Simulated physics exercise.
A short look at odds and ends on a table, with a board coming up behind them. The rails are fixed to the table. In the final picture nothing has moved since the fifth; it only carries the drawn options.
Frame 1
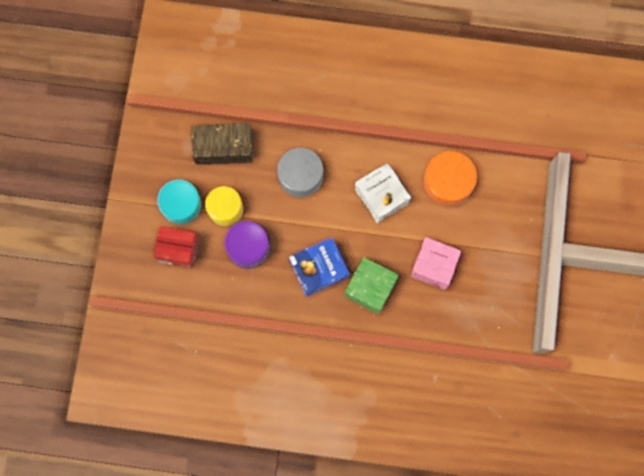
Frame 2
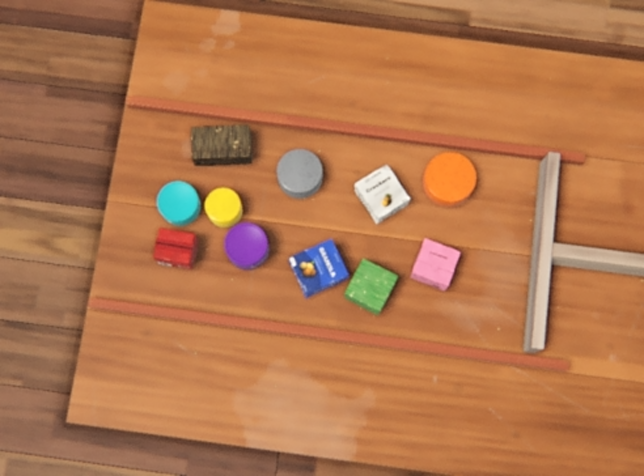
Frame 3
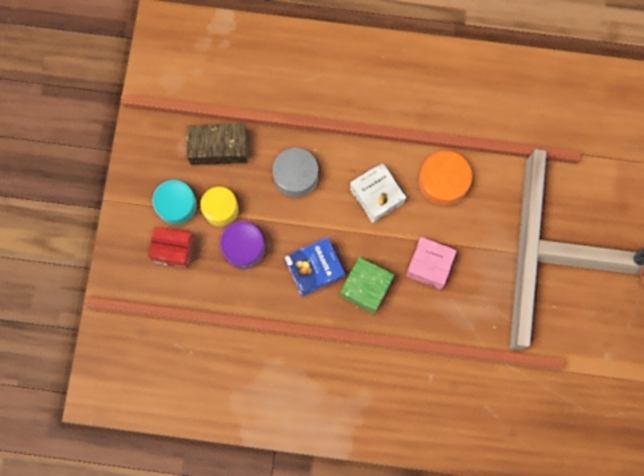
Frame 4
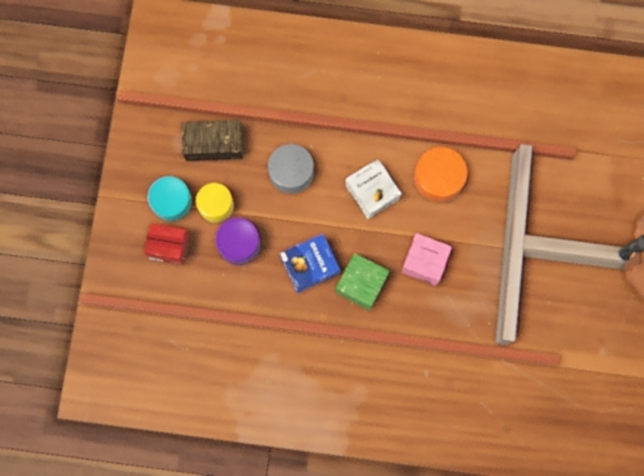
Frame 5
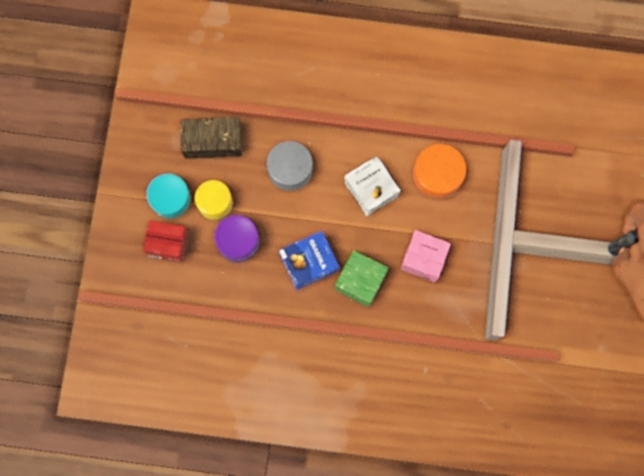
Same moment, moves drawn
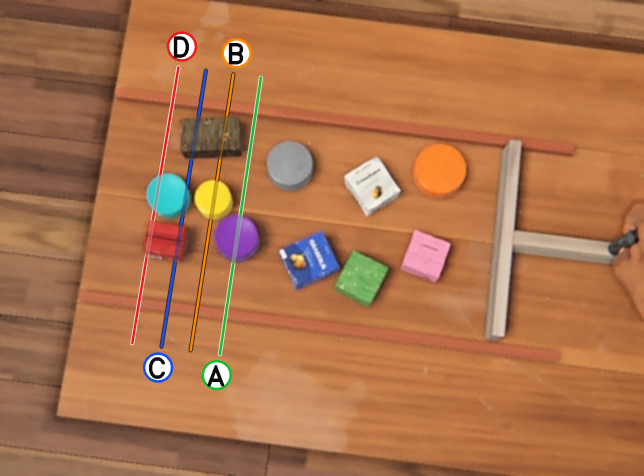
On a wooden tabletop, small colourful tubs, boxes and blocks sat scattered between two reddish strips while a T-shaped board slid slowly left towards them, a hand coming into view on its handle.
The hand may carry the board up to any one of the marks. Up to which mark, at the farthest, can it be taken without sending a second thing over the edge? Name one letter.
It should halt at B.
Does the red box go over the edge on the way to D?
By then, yes.
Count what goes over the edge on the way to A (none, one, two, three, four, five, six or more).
By then, none.
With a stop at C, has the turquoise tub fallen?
Yes.
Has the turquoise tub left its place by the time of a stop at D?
By then, yes.
On the marked copy, A at (241, 212); B at (213, 208); C at (184, 205); D at (156, 201).
With B. Early on, board (402, 223); green block (336, 287); orange pot (375, 162).
Further on, board (296, 209); red box (143, 241); turquoise tub (166, 192).
At the end, board (214, 199); turquoise tub over the edge; red box (100, 246); one fallen.
As for the rest, A is within the limit but short; C drops three; D drops seven.
